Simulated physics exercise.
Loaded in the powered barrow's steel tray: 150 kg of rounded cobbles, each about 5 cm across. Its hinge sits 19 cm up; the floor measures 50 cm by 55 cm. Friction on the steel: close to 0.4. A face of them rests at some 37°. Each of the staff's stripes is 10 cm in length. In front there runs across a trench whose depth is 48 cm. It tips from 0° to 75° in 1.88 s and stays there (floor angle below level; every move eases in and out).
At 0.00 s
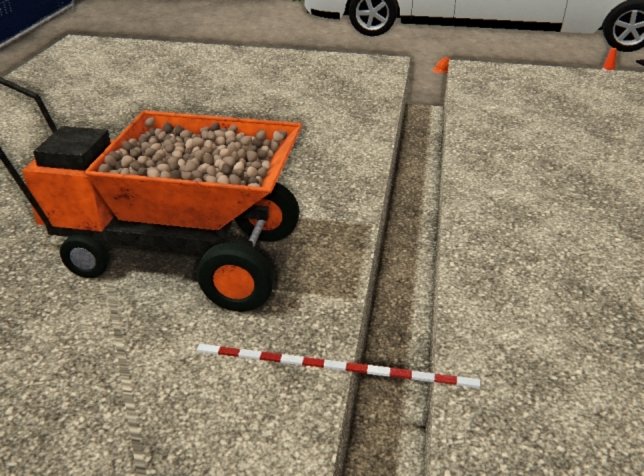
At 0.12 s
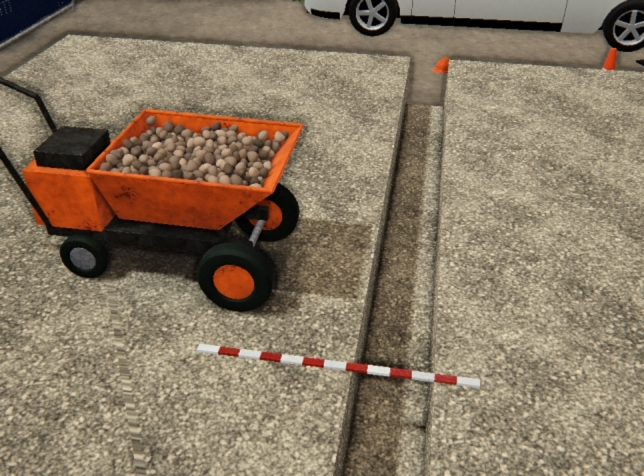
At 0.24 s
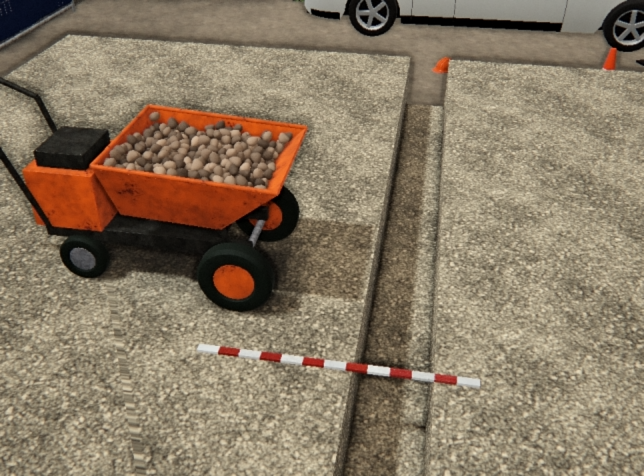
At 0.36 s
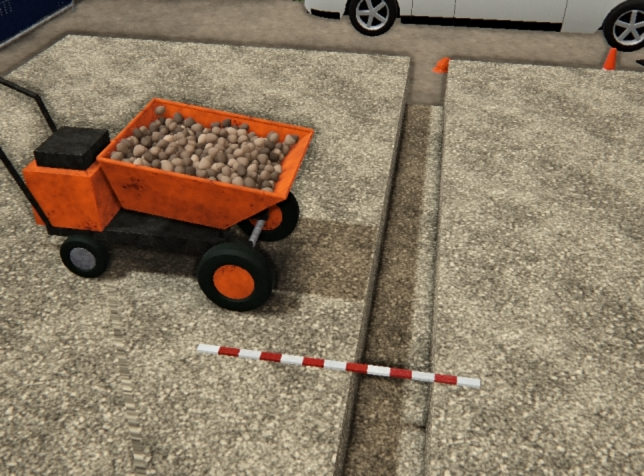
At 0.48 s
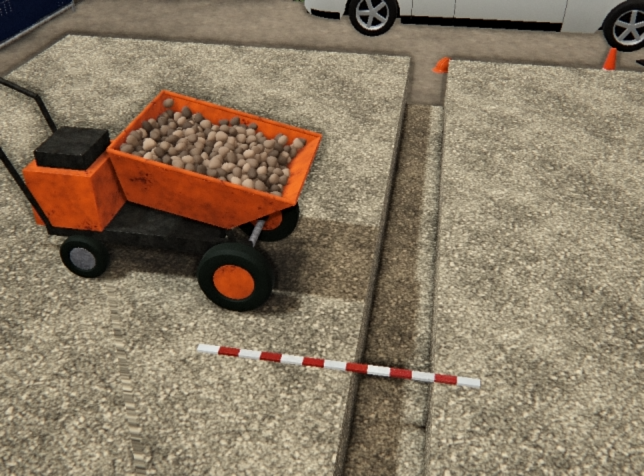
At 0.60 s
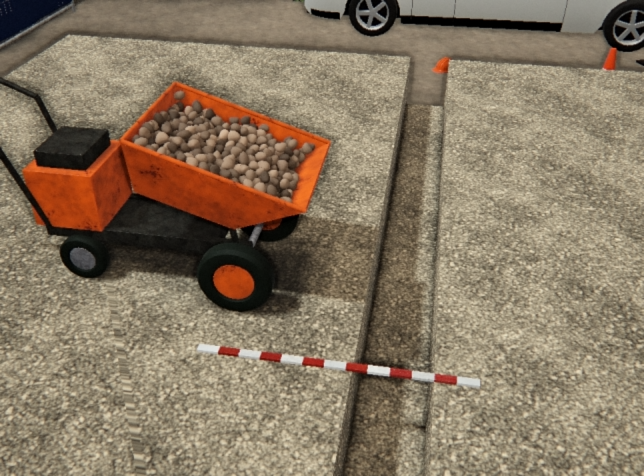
On a gravel surface beside a narrow trench, an orange powered barrow stands still while its stone-filled tray slowly tilts down rightward.
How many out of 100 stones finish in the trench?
About 100 of them.
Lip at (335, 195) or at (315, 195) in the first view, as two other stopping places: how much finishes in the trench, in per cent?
I'd expect close to 40 per cent at the first and 70 per cent at the second.
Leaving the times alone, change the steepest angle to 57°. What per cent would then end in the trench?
It would be near 95 per cent.
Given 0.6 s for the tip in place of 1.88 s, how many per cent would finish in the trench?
Something close to 90 per cent.
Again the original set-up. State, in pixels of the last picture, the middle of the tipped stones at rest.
(402, 343).
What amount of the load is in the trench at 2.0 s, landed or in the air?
80 per cent, give or take.
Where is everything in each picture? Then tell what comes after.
The tray is at 0°, its lip at (271, 191); the top of the load is at (215, 142), in the first frame.
The tray is at 1°, its lip at (273, 191); the top of the load is at (217, 142); the stones move at 0.1 m/s on average, in the second frame.
The tray is at 3°, its lip at (278, 194); the top of the load is at (204, 141); the stones move at 0.2 m/s on average, in the third frame.
Lip at (285, 198), floor tilted 7°, highest stones at (172, 132); the stones move at 0.3 m/s on average, in the fourth frame.
The tray is at 12°, its lip at (295, 203); the top of the load is at (173, 123); the stones move at 0.4 m/s on average, in the fifth frame.
Lip at (306, 211), floor tilted 18°, highest stones at (172, 113); the stones move at 0.5 m/s on average, in the sixth frame.
After 1.4 s the floor is at 63°; 95 % in the tray, 1 % short of the trench, 4 % in the trench; the foremost stones are at (387, 302).
After 2.0 s the floor is at 75°; 19 % in the tray, 1 % short of the trench, 80 % in the trench; the foremost stones are at (435, 355).
After 2.3 s the floor is at 75°; 1 % in the tray, 98 % in the trench; the foremost stones are at (442, 361).
After 4.3 s the floor is at 75°; 0 % in the tray, 100 % in the trench; the foremost stones are at (445, 325).
